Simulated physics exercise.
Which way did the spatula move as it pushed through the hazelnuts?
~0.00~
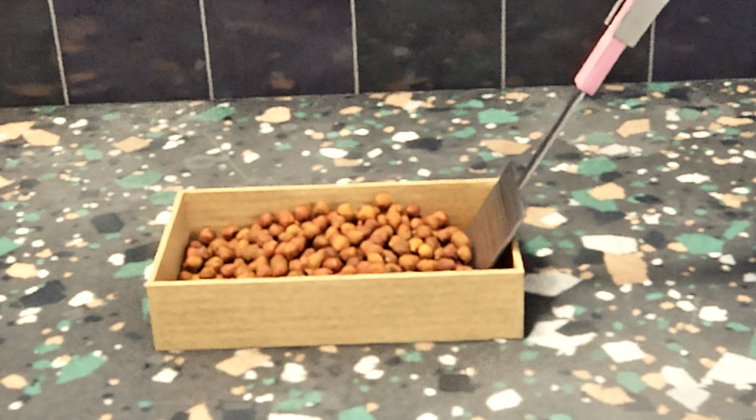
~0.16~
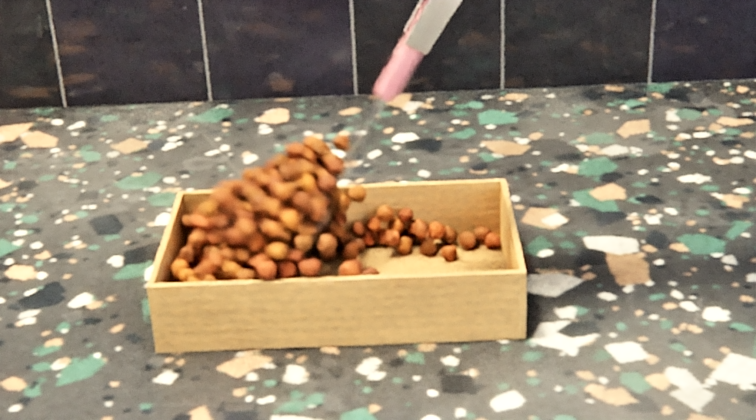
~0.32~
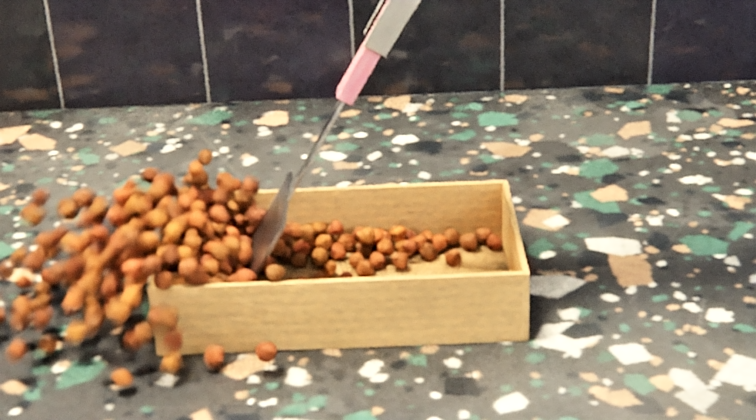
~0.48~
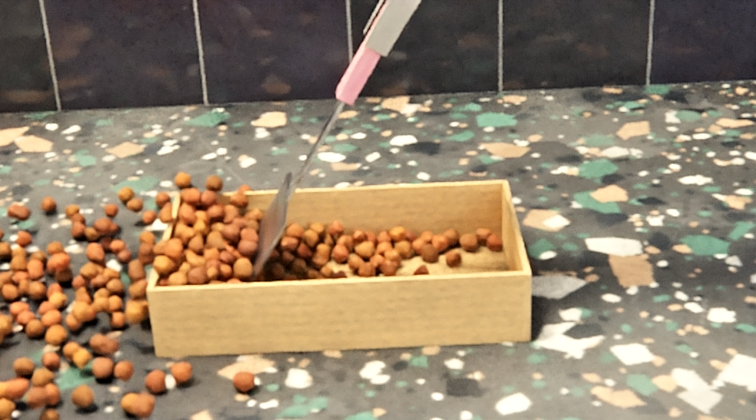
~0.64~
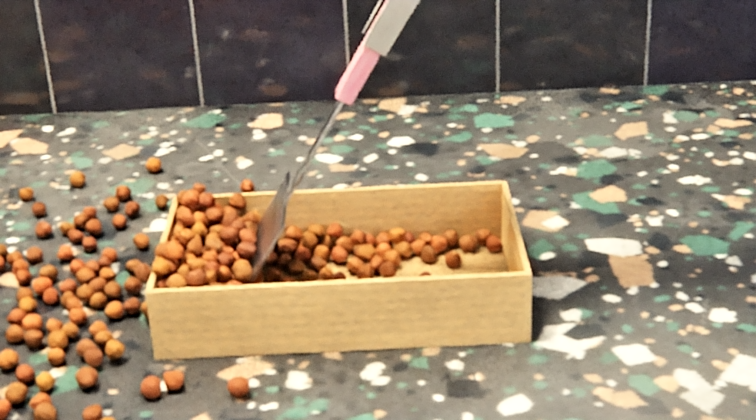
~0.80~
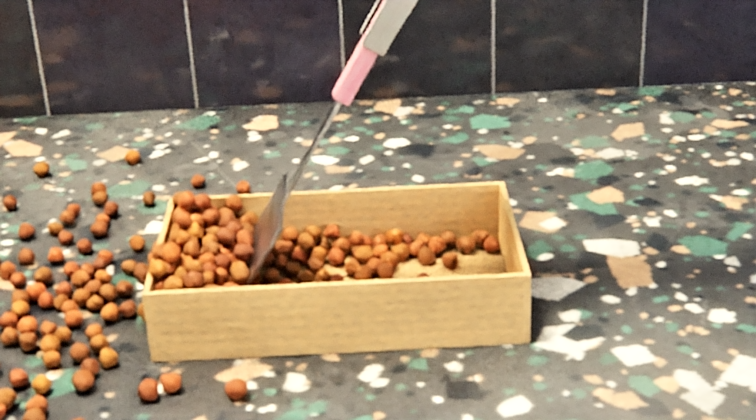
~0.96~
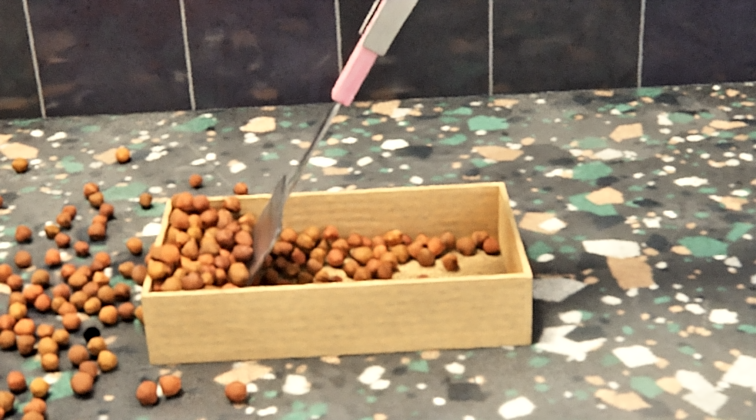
The spatula moved to the left, pushing the hazelnuts toward the left end of the tray.
